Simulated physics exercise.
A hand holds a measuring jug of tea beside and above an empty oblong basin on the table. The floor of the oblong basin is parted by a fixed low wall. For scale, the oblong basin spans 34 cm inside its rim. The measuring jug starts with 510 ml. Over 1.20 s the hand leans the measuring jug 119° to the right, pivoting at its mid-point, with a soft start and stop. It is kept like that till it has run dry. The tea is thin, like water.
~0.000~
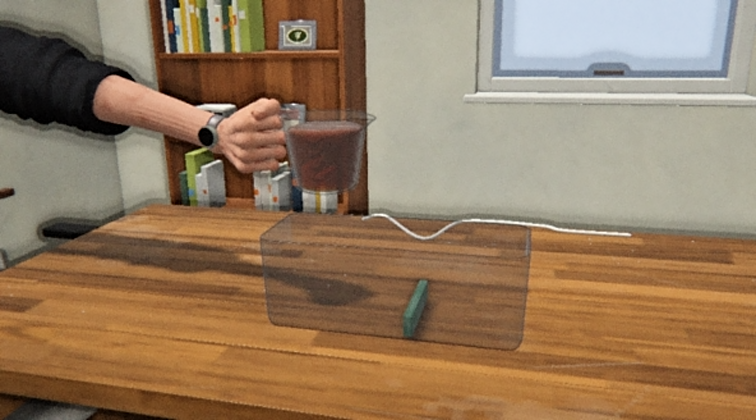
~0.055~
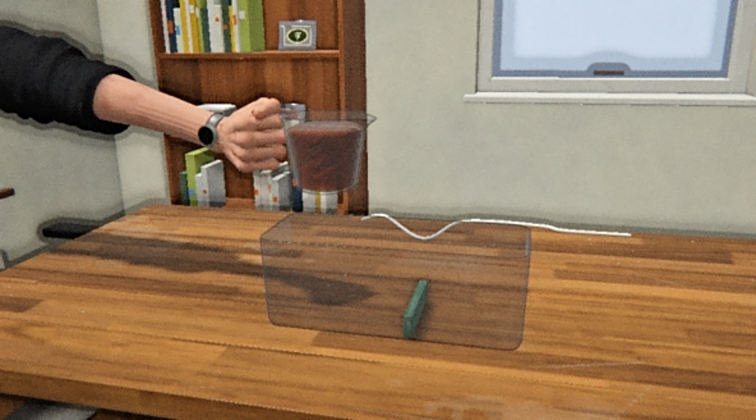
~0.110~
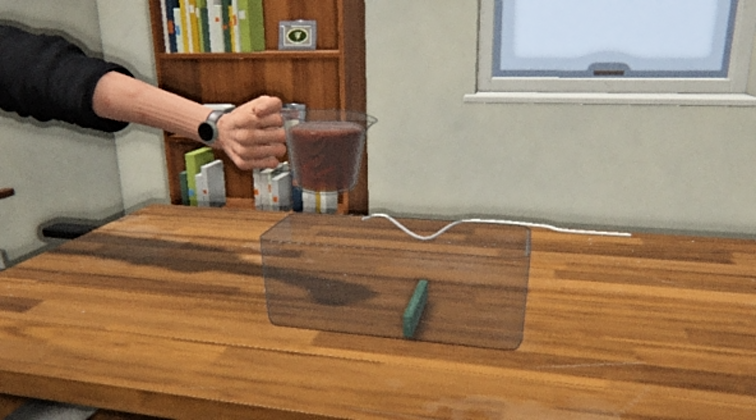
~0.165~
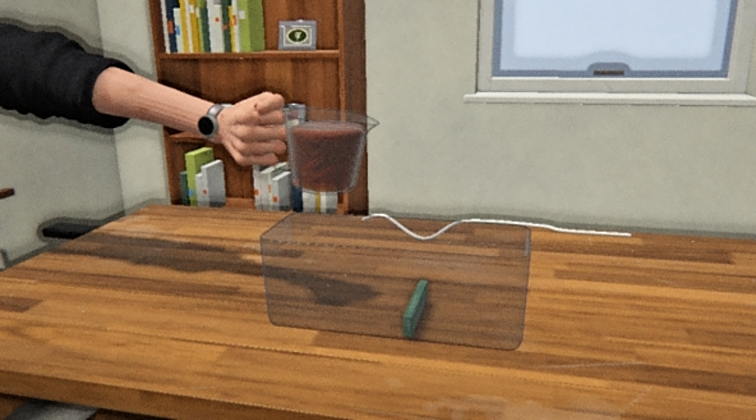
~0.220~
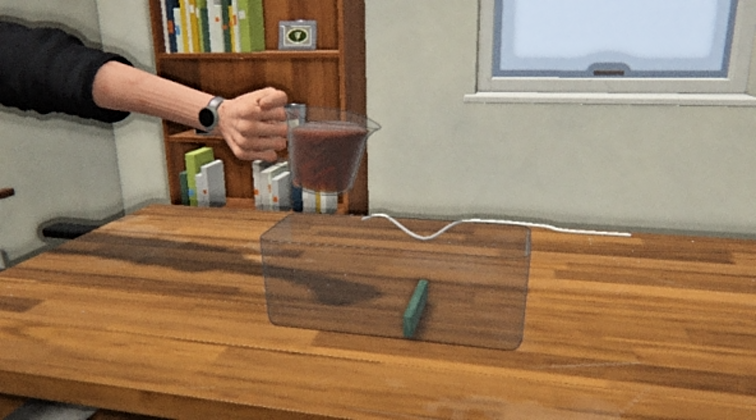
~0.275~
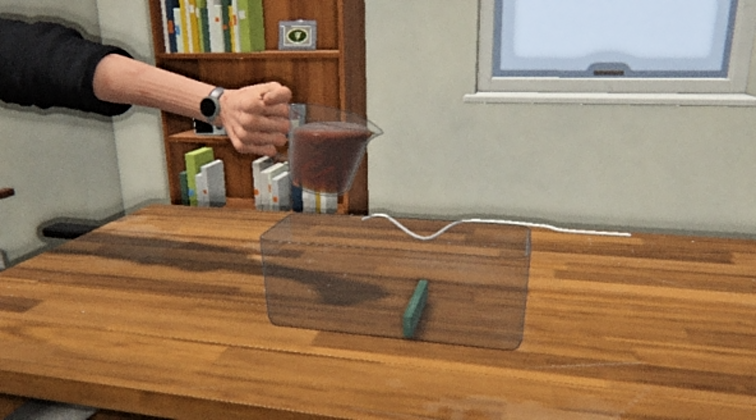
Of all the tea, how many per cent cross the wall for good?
The far part has some 52 per cent.
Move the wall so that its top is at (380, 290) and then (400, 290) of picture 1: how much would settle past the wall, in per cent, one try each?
In turn about 90 and 75 per cent.
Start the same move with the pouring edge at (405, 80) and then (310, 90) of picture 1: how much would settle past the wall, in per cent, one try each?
First 80, then 15 per cent.
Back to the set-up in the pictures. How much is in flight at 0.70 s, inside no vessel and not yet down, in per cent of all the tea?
Near 20 in a hundred.
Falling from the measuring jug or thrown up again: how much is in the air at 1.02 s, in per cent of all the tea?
Near 4 in a hundred.
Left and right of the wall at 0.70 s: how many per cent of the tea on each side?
Some 4 per cent left and 18 right.
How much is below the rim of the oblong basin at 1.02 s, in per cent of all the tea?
About 92 per cent.
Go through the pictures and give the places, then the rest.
It leans 0°; its right rim is at (376, 117); the tea meets the walls at (291, 126) and (364, 128); the oblong basin's rim runs from (276, 226) to (530, 243); the wall's top is at (416, 298), in the first frame.
It leans 1°; its right rim is at (377, 118); the tea meets the walls at (291, 125) and (364, 128), in the second frame.
It leans 2°; its right rim is at (378, 120); the tea meets the walls at (292, 125) and (365, 128), in the third frame.
It leans 5°; its right rim is at (379, 123); the tea meets the walls at (292, 125) and (367, 129), in the fourth frame.
It leans 10°; its right rim is at (381, 127); the tea meets the walls at (294, 126) and (370, 129), in the fifth frame.
It leans 15°; its right rim is at (383, 133); the tea meets the walls at (296, 127) and (375, 132), in the sixth frame.
By 0.70 s the tilt is 75° and 59 per cent is still to pour, 4 is left of the wall and 17 right of it.
By 1.02 s the tilt is 112° and 4 per cent is still to pour, 41 is left of the wall and 51 right of it.
By 1.34 s the tilt is 119° and 0 per cent is still to pour, 48 is left of the wall and 52 right of it.
By 1.70 s the tilt is 119° and 0 per cent is still to pour, 48 is left of the wall and 52 right of it.
At rest 48 per cent lies left of the wall, 52 right of it and 0 outside.
